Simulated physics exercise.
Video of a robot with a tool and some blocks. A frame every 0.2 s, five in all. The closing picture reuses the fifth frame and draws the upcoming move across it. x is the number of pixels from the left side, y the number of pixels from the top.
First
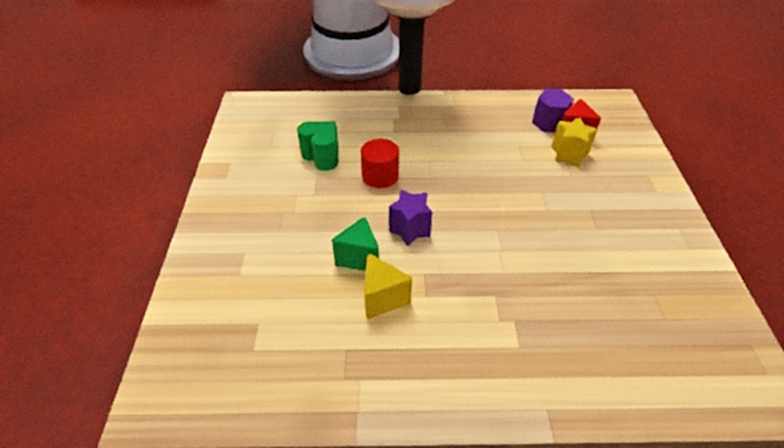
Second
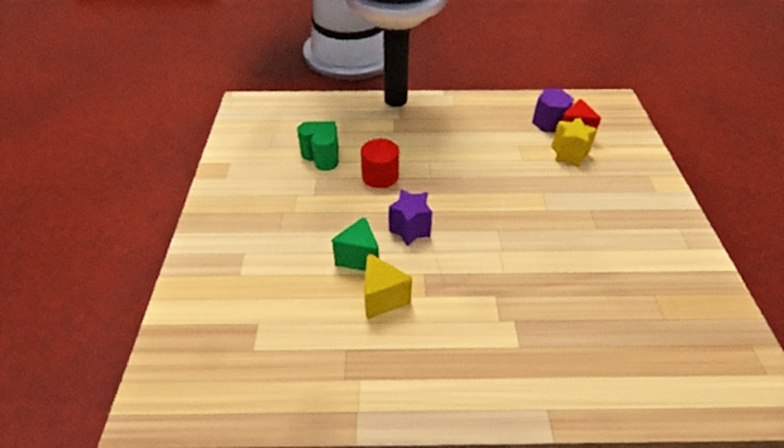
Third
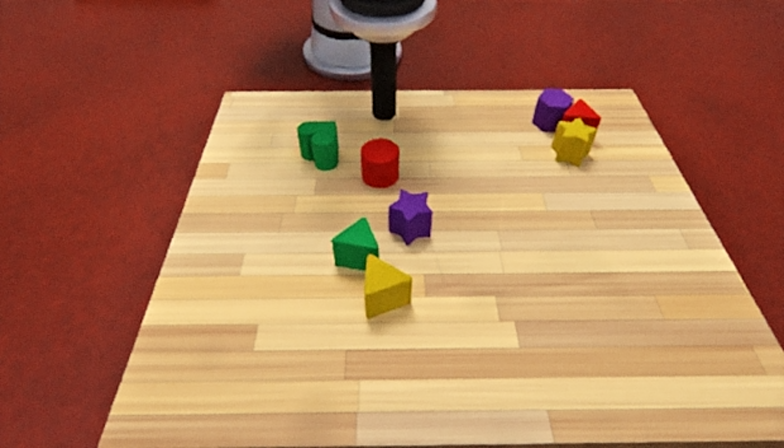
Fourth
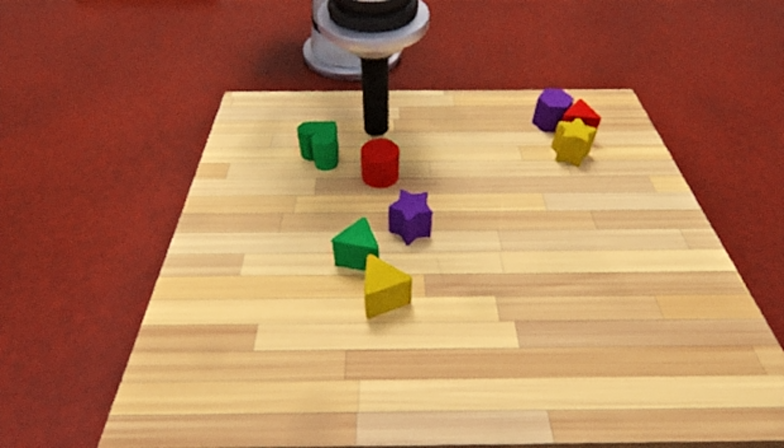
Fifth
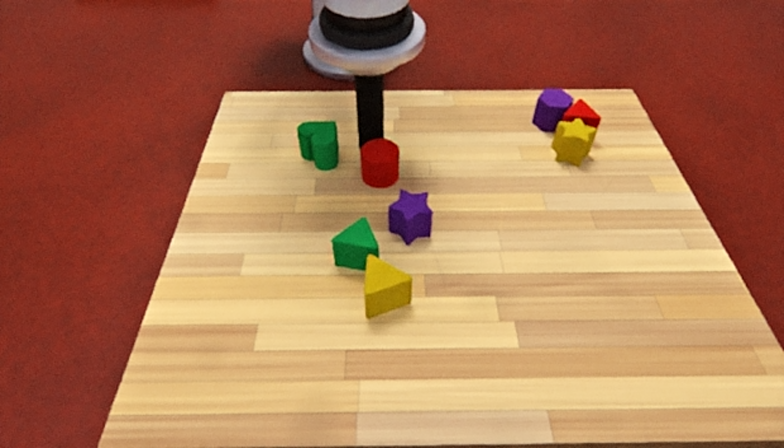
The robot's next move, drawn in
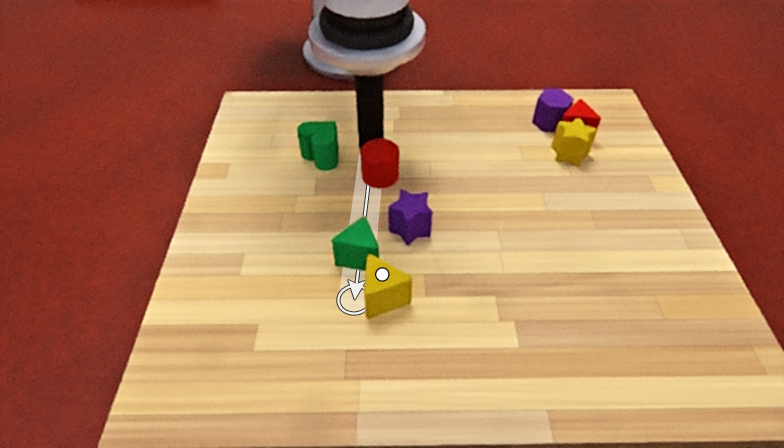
The footage shows a robot arm lowering its black tool over the far edge of a wooden board and moving it slightly left and nearer, until it is beside the red cylinder, while the colored blocks all stay still.
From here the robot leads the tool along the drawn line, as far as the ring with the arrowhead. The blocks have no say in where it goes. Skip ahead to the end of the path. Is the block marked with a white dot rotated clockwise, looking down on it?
No, I don't think so.
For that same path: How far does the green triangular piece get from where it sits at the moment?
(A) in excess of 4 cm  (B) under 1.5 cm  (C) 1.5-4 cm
Correct choice: A.
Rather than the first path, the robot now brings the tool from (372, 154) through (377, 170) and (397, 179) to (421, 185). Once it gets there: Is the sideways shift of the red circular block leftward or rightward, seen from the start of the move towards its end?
Facing from start to end, it will go to the right.
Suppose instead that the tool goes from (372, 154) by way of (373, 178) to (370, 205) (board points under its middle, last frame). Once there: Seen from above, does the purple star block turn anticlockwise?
In short: No.
The line goes from (372, 154) directly to (355, 299); the dot is on the yellow triangular piece.
On the path given first. One third of the way, tool at (367, 186); red circular block at (395, 182); purple star block at (417, 208), turned 15° clockwise.
Two thirds of the way, tool at (361, 234); green triangular piece at (358, 243), turned 20° clockwise; red circular block at (400, 188); yellow triangular piece at (381, 280), turned 15° anticlockwise; purple star block at (423, 210), turned 25° clockwise.
At the end, tool at (354, 291); green triangular piece at (342, 304), turned 45° clockwise; red circular block at (400, 188); yellow triangular piece at (378, 304), turned 100° anticlockwise; purple star block at (423, 210), turned 25° clockwise.
